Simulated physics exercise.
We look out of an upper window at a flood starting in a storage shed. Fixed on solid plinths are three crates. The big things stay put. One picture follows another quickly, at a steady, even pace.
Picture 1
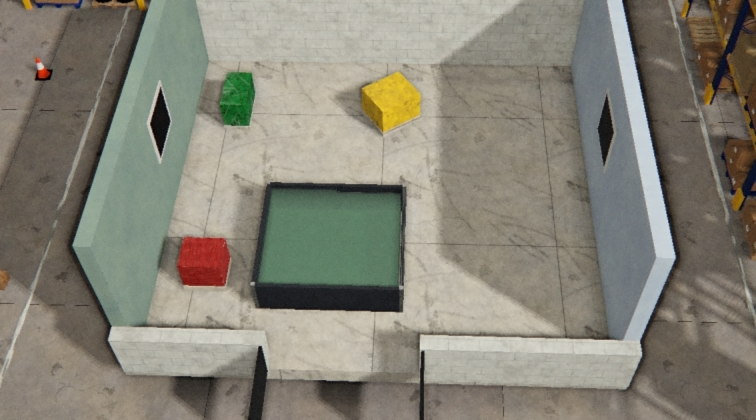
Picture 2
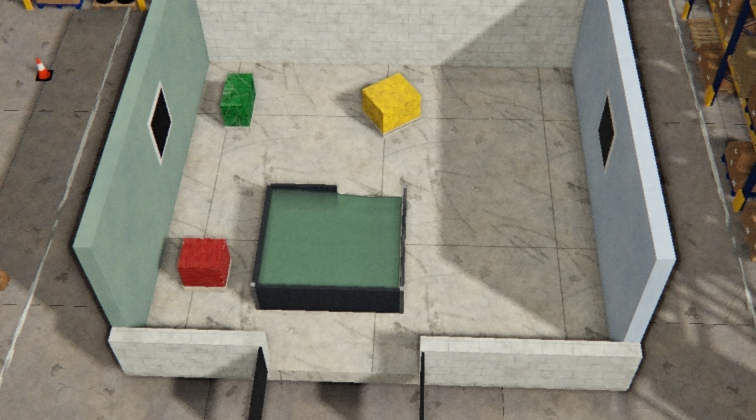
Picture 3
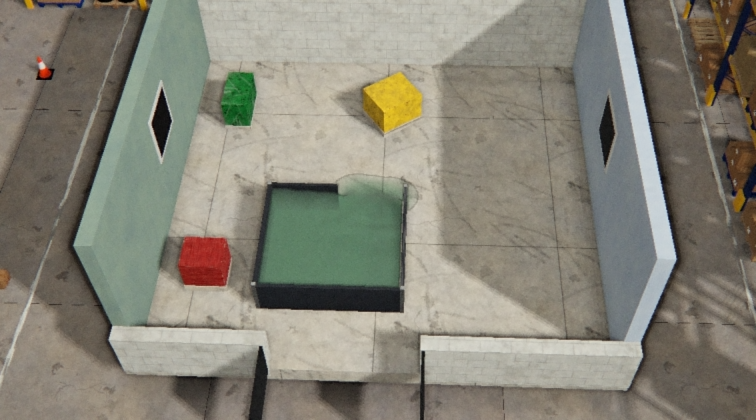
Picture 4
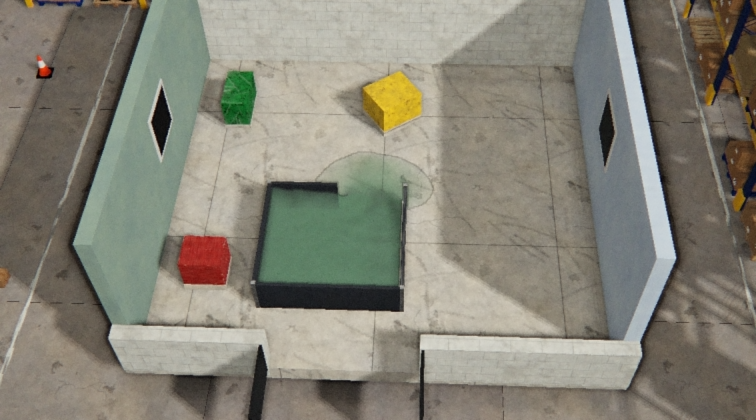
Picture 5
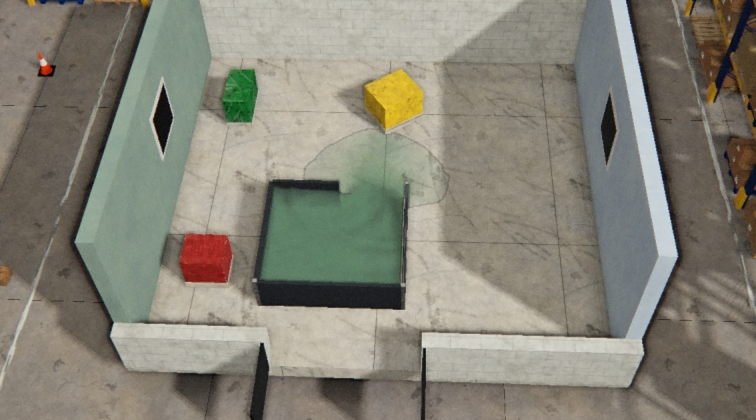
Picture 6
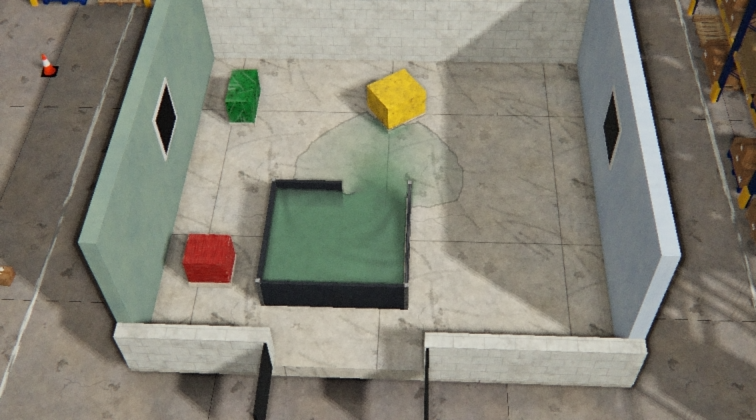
Greenish water lies still in a square, dark-walled open tank on the shed floor, near a red block. A gap appears in the tank's far side, and water pours out through it, fanning across the pale floor in a thin, rounded sheet that spreads toward the yellow block.
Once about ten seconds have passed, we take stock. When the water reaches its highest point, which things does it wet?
The yellow crate comes out wet, the red crate comes out dry, the green crate comes out wet.
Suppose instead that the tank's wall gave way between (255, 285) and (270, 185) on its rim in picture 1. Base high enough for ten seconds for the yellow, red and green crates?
I'd expect the yellow crate goes wet, the red crate goes wet, and the green crate goes wet.
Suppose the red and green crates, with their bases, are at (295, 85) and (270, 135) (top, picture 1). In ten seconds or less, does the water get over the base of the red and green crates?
My reading: The red one is flooded, the green one stays untouched.
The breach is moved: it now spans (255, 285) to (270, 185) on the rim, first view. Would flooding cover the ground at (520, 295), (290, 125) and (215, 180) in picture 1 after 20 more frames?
The first point is unwetted, the second swamped, the third swamped.
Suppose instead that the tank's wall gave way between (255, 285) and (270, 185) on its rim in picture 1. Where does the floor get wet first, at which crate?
The crate marked red.
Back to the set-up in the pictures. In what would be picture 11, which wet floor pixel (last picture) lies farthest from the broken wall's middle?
Near (339, 61).
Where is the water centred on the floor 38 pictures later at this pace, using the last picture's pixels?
(384, 160).
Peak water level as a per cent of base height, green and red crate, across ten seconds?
Around 140 % and 80 %.
A moment on, water covers 20 % of the floor; the yellow crate water round its plinth, the red crate not reached, the green crate not reached.
Next, water covers 35 % of the floor; the yellow crate water round its plinth, the red crate not reached, the green crate water round its plinth.
Then, water covers 40 % of the floor; the yellow crate water round its plinth, the red crate not reached, the green crate water round its plinth.
Later, water covers 70 % of the floor; the yellow crate water round its plinth, the red crate water round its plinth, the green crate water round its plinth.
In the end, water covers 95 % of the floor; the yellow crate was topped, the red crate stayed above the water, the green crate was topped.
